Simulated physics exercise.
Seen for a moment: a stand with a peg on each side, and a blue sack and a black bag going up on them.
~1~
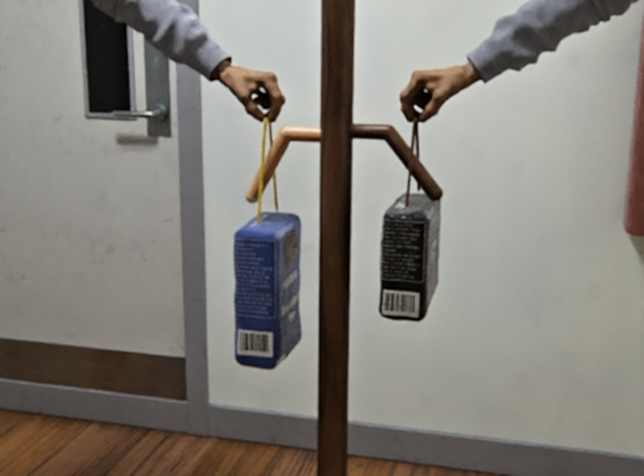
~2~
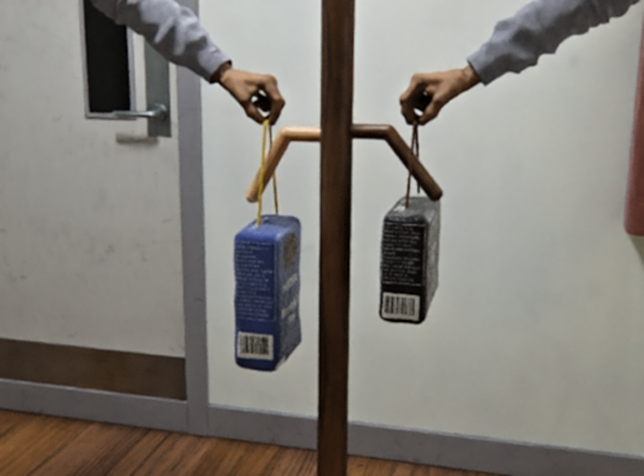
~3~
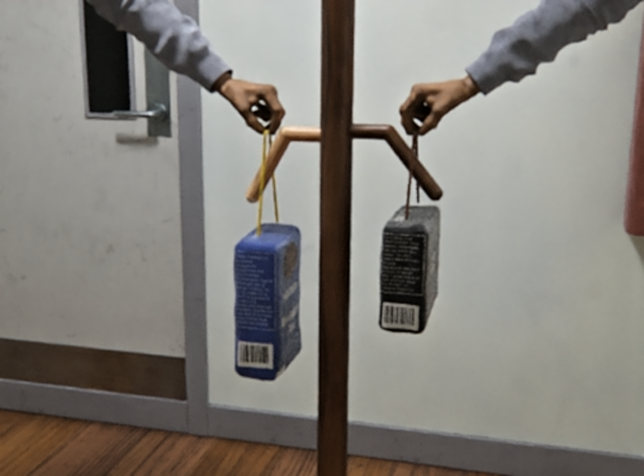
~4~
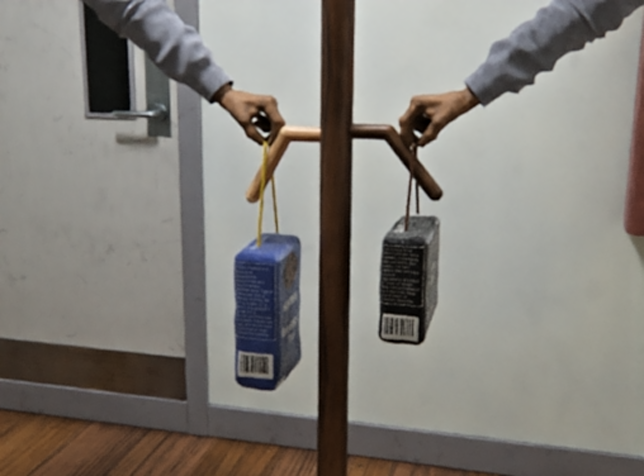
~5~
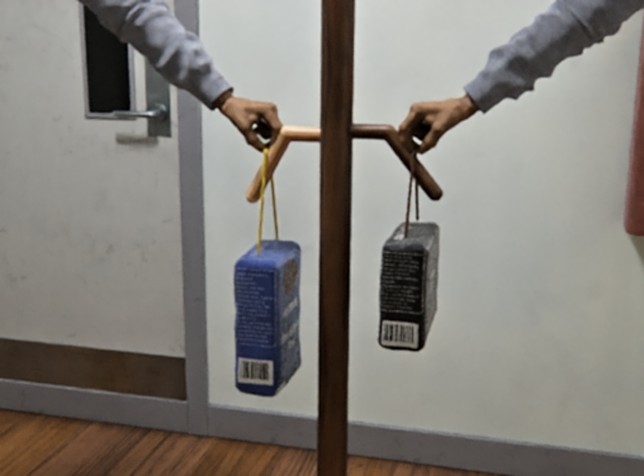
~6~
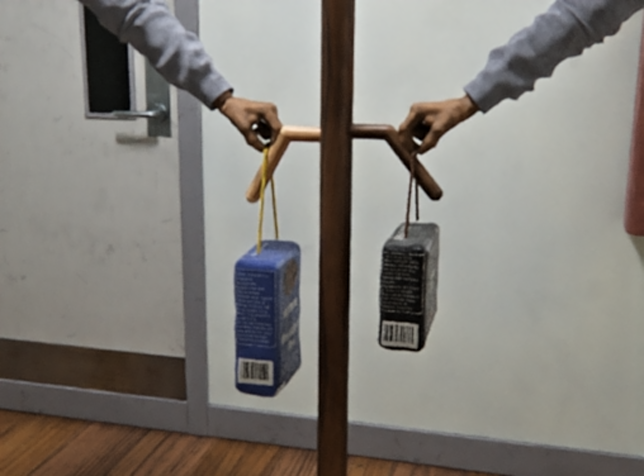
In a room with a door, two hands lowering a blue sack and a black bag slightly beside a stand's sloping pegs.
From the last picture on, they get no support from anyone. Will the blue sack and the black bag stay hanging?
Outcome: The blue sack drops; the black bag drops.
Then, 0.40 s on from there, blue sack on the floor; black bag on the floor.
In the end, blue sack on the floor; black bag on the floor. The blue sack drops to the floor and the black bag comes down.
